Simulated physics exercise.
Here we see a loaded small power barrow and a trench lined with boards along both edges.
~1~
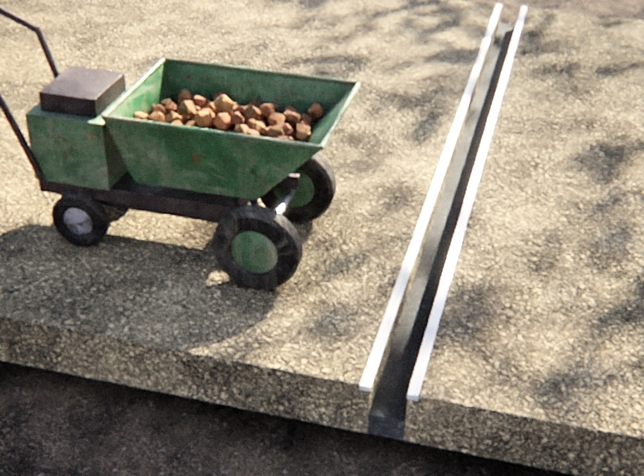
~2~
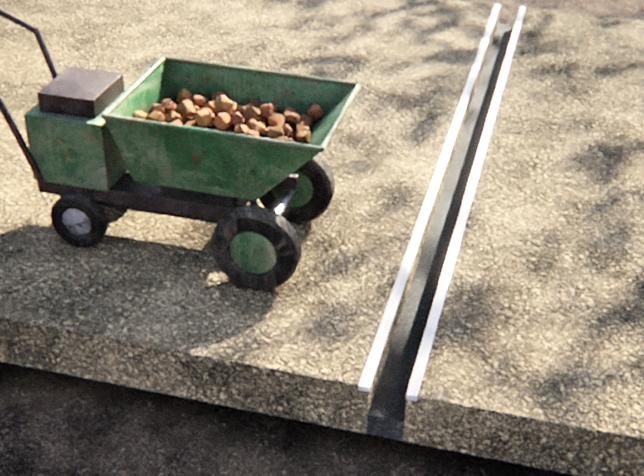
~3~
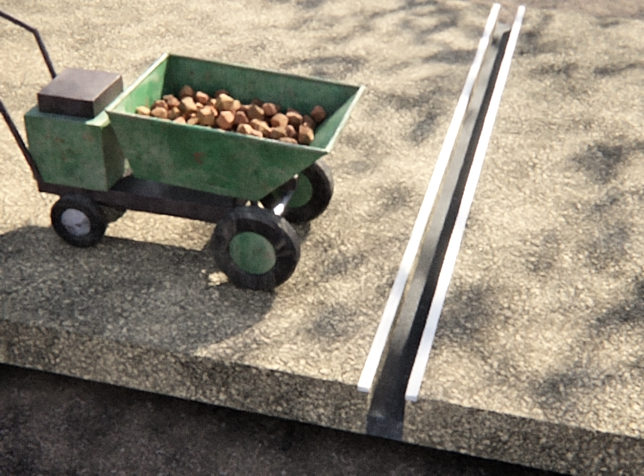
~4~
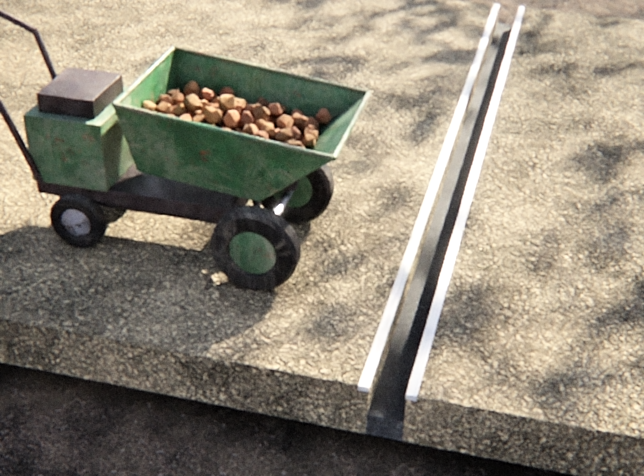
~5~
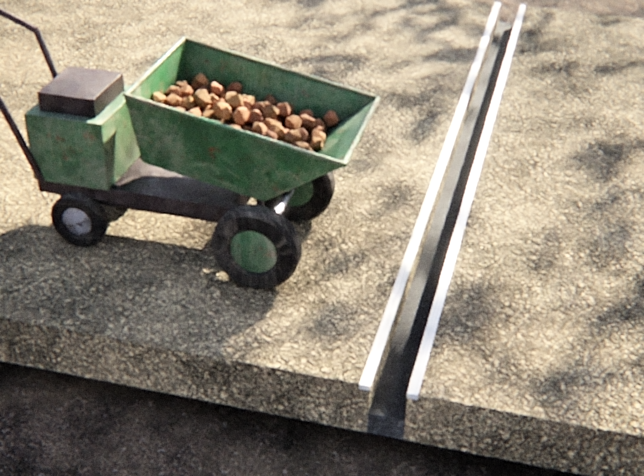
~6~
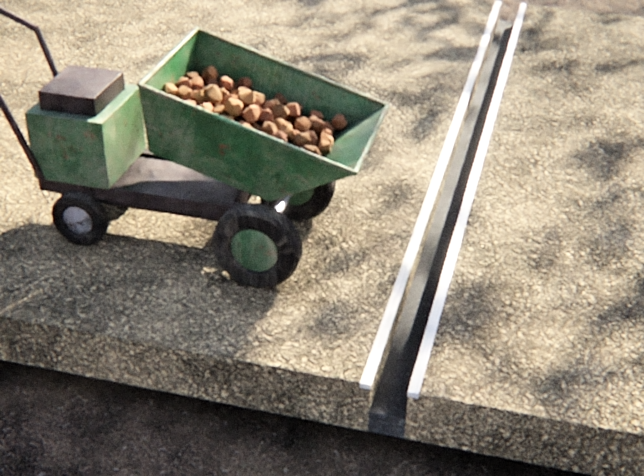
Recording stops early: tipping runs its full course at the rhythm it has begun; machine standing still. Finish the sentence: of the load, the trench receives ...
A minority.
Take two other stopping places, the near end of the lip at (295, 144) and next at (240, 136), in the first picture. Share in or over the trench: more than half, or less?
Result A - a minority; result B - a minority.
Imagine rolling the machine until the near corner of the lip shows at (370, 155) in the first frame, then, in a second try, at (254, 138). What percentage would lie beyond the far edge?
Roughly 70 per cent at the first spot and 10 per cent at the second.
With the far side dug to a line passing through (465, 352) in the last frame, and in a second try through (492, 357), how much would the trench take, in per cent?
Roughly 70 % first, 80 % second.
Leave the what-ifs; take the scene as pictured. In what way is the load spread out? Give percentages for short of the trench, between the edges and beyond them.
Short 0, between 30, beyond 35 %.
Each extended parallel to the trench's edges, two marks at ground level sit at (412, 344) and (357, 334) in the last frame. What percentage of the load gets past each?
Roughly 40 per cent, and 70 per cent.
Soon, skip tipped steeply; all in the skip.
A while on, skip tipped right over; most in the skip; about a quarter in or heaped over the trench; a stray few beyond it; a stray few falling.
Towards the end, skip tipped right over; about a third in the skip; a stray few short of the trench; about a third in or heaped over the trench; about a third beyond it.
Finally, skip tipped right over; about a third in the skip; a stray few short of the trench; about a third in or heaped over the trench; about a third beyond it.
